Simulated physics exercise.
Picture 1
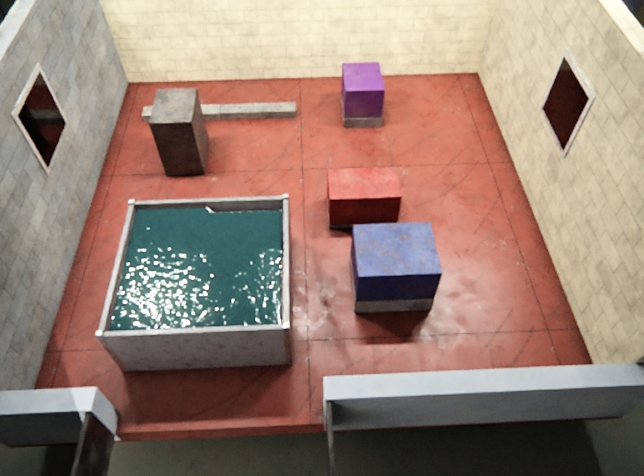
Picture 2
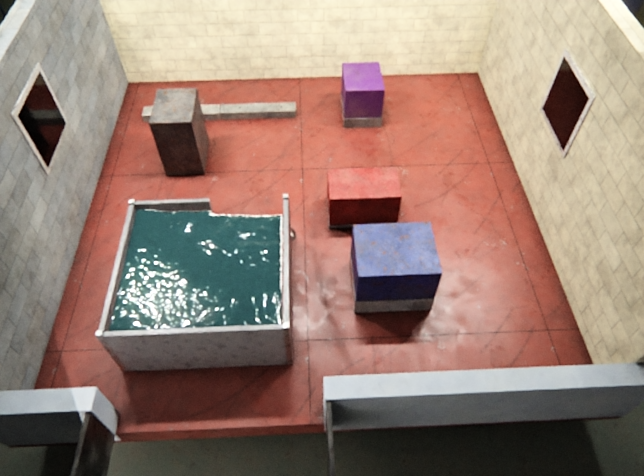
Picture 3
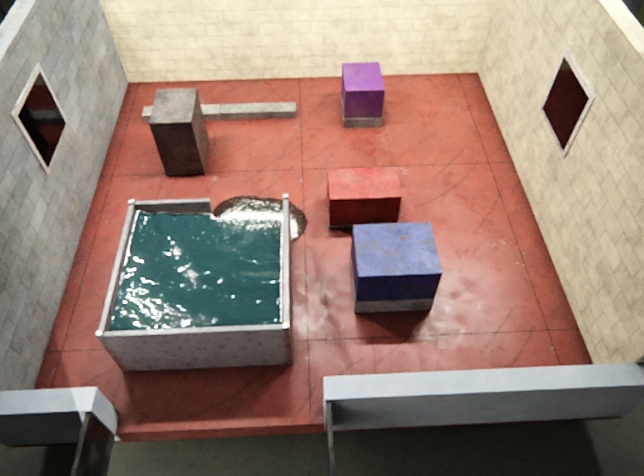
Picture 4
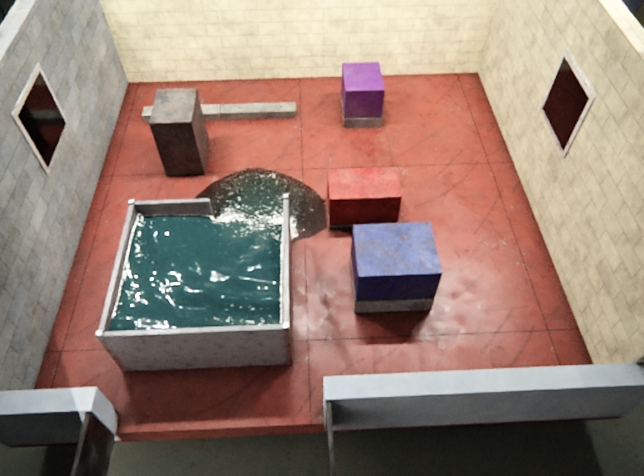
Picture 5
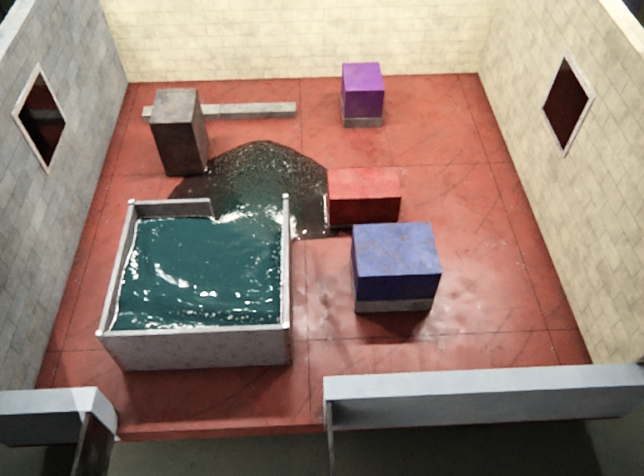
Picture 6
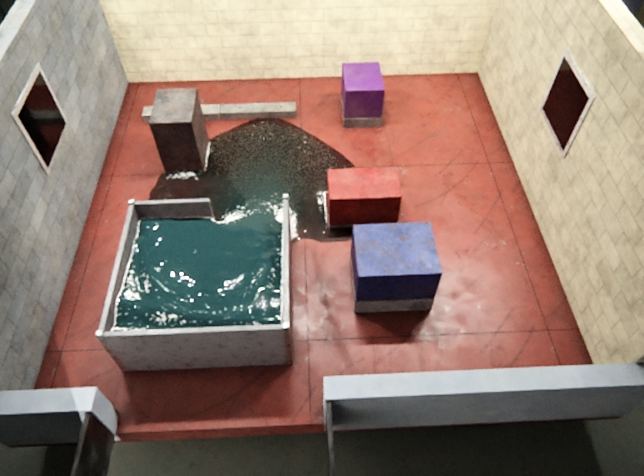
Open tank of green water giving way at its far side, water pouring out and spreading across the red floor between blocks.
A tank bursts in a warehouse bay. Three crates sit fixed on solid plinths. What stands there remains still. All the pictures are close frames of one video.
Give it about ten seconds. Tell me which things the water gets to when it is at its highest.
Blue crate: Clear, red crate: Doused, purple crate: Doused.
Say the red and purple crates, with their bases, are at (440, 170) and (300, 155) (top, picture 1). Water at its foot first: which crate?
I'd say the purple one comes first.
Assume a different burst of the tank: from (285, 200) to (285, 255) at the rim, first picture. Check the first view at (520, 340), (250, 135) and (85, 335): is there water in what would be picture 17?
Taken in turn, that's reached, reached, and finally not reached.
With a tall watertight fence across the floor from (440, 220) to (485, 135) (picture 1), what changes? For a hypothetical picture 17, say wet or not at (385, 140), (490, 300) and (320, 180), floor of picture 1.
As listed: Under water, not flooded, covered.
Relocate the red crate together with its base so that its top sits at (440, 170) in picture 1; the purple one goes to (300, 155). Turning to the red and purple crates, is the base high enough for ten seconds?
The red crate is reached, while the purple crate is reached.
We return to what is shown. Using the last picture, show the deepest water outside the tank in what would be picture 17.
Roughly at pixel (331, 80).
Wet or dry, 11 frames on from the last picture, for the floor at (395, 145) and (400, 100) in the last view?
First spot inundated, second spot inundated.
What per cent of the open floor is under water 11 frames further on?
I'd guess some 50 per cent.
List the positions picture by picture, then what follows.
The open tank at (203, 263) is whole and still, in the first picture.
Water pours out on the open tank's far side and has run to a hidden place, in the second picture.
Water pours out on the open tank's far side and has run to a hidden place, in the third picture.
Water pours out on the open tank's far side and has run to (245, 174), in the fourth picture.
Water pours out on the open tank's far side and has run to (269, 145), in the fifth picture.
The front is at (273, 121), out from the gap on the open tank's far side, in the sixth picture.
A moment on, water covers 30 % of the floor; the blue crate not reached, the red crate water round its plinth, the purple crate water round its plinth.
Next, water covers 50 % of the floor; the blue crate water round its plinth, the red crate water round its plinth, the purple crate water round its plinth.
Then, water covers 55 % of the floor; the blue crate water round its plinth, the red crate water round its plinth, the purple crate water round its plinth.
Later, water covers 80 % of the floor; the blue crate water round its plinth, the red crate water round its plinth, the purple crate water round its plinth.
In the end, water covers 100 % of the floor; the blue crate stayed above the water, the red crate was topped, the purple crate was topped.
